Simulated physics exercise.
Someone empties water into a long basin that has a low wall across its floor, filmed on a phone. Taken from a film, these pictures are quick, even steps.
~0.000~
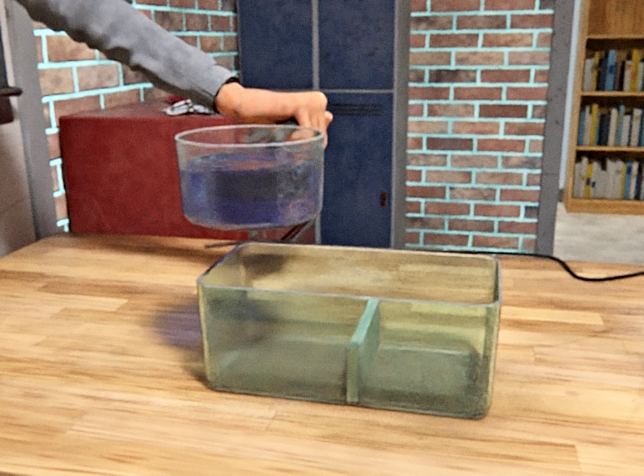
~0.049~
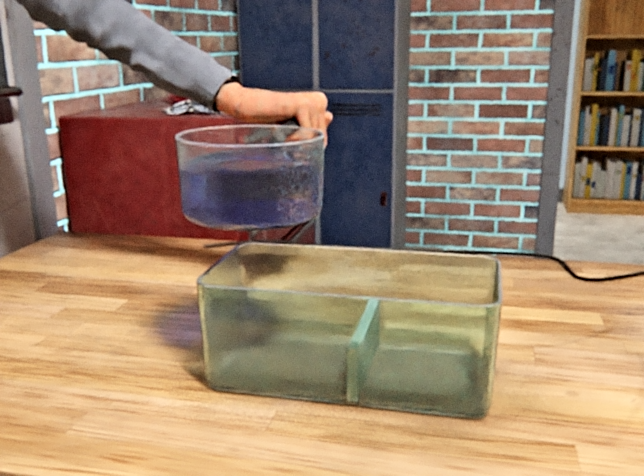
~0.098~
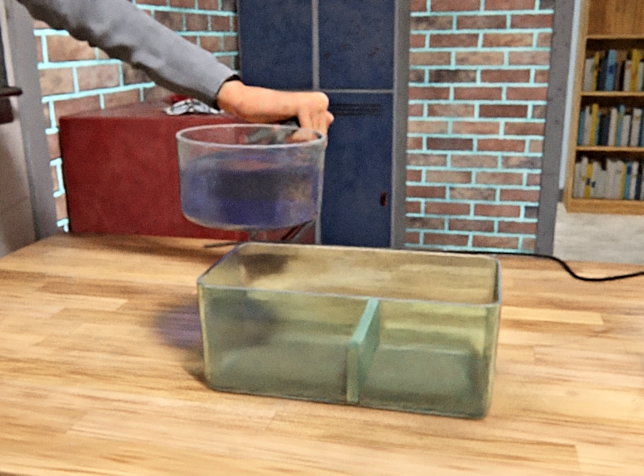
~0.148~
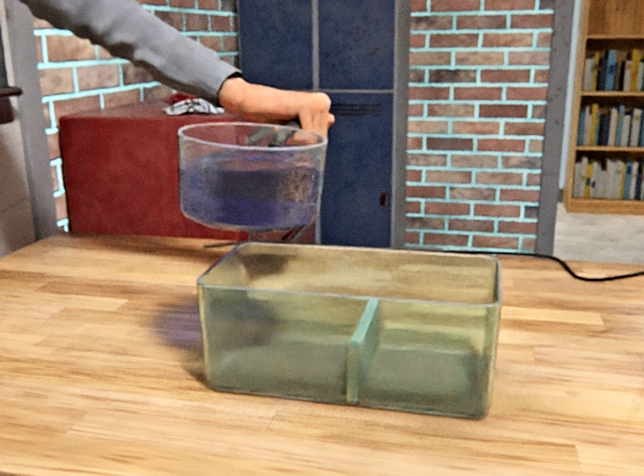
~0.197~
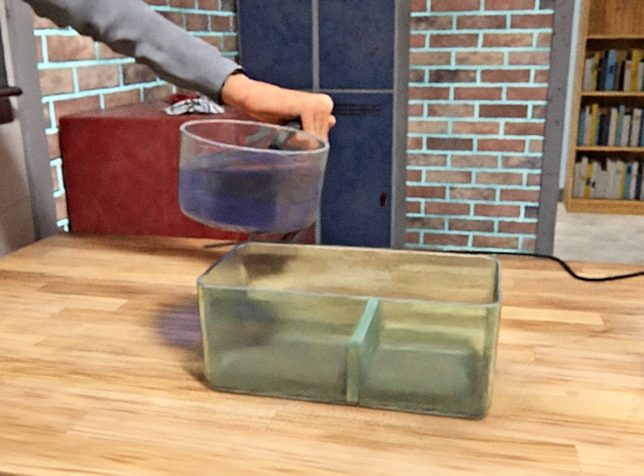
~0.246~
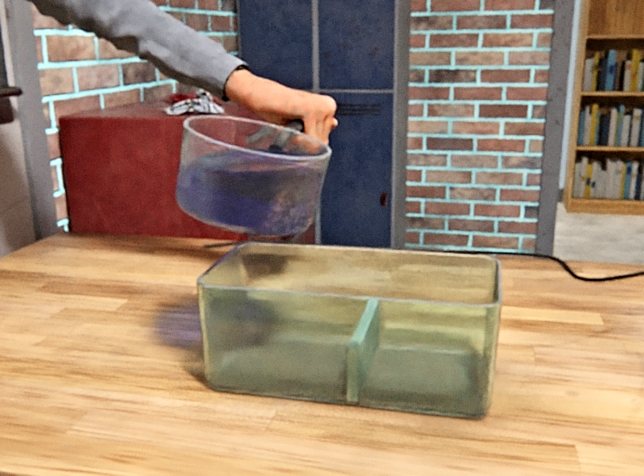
To begin with, a hand in a grey sleeve holds a clear round bowl of bluish-purple liquid almost level above a greenish glass basin with a low wall across its floor. The hand then gradually tilts the bowl, its left side dipping slightly, while the basin stays still on the wooden table.
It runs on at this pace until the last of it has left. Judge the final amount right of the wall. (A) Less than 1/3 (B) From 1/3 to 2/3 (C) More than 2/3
(B) From 1/3 to 2/3.
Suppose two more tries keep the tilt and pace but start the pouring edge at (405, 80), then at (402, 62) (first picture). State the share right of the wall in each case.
The first start gives some 80 %, the second some 85 %.
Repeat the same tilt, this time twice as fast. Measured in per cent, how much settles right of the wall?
Around 35 percent.
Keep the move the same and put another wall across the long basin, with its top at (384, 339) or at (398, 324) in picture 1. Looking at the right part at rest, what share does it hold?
The first gives 35 %, the second 5 %.
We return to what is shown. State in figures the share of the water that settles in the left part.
I'd put it near 45 per cent.
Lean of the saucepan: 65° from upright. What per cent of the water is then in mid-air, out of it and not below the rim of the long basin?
About 20 %.
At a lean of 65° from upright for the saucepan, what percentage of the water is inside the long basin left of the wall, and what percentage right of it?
About 0 % left and about 5 % right.
A moment on, the saucepan is tipped part way and 71 per cent is still to pour, 2 is left of the wall and 5 right of it.
Next, the saucepan is tipped on its side and 21 per cent is still to pour, 20 is left of the wall and 51 right of it.
Then the saucepan is tipped on its side and 5 per cent is still to pour, 40 is left of the wall and 52 right of it.
Later the saucepan is tipped on its side and 1 per cent is still to pour, 46 is left of the wall and 53 right of it.
Finally, 47 per cent lies left of the wall, 53 right of it and 0 outside.
